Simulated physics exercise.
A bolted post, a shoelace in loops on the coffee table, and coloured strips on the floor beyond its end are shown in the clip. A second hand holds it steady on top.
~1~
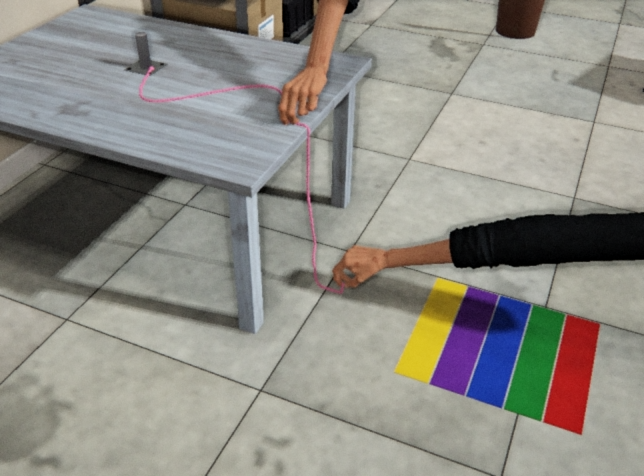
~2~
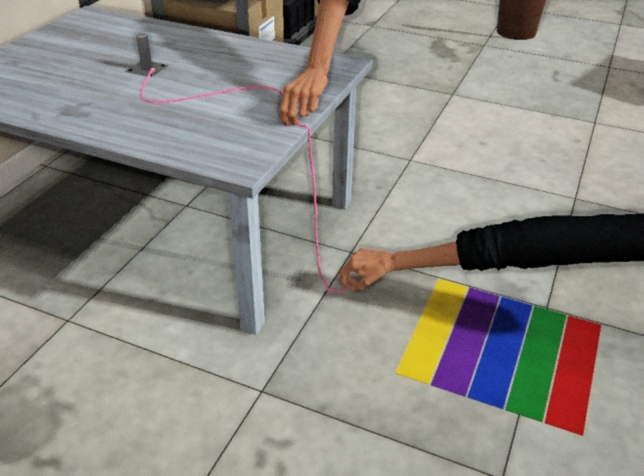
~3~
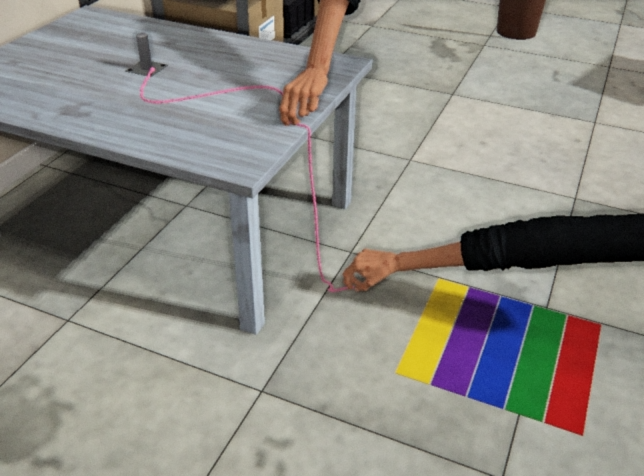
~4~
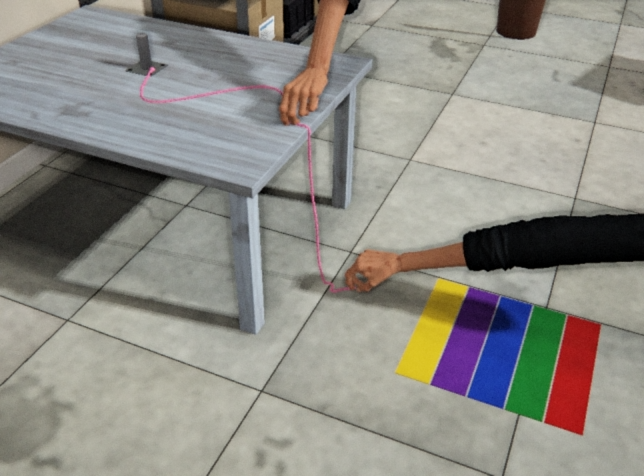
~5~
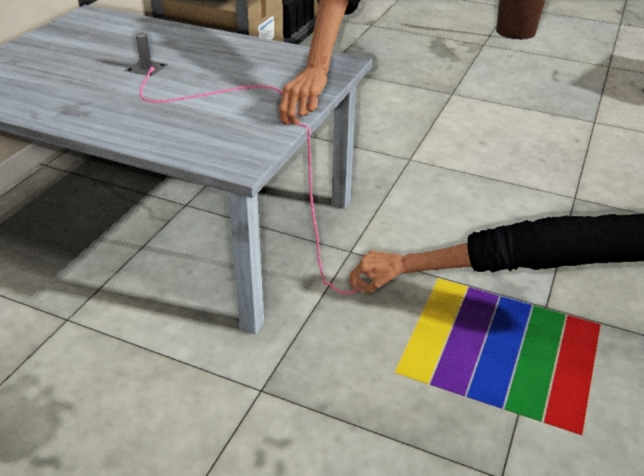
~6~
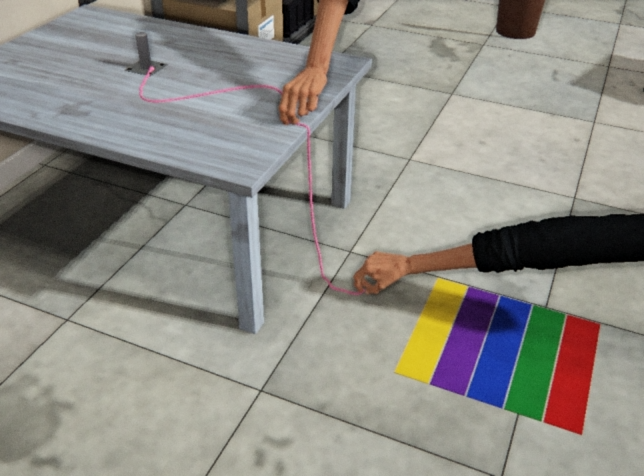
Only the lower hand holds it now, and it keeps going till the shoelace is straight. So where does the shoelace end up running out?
Over red.
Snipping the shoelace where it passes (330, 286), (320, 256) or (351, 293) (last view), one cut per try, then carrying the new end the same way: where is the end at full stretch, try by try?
(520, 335), (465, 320), (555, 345).
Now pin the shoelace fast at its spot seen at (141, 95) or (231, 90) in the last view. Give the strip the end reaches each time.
Try 1: Green; try 2: Blue.
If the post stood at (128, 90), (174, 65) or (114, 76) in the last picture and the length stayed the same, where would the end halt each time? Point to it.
One per try, in order: (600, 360), (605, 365), (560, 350).
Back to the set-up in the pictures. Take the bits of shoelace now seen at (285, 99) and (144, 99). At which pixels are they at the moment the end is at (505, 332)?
Approx. (321, 151); approx. (210, 83).
Soon after, end near (505, 332); over blue.
Then, end near (554, 347); over green.
At full stretch, end near (582, 355); over red. The red one.
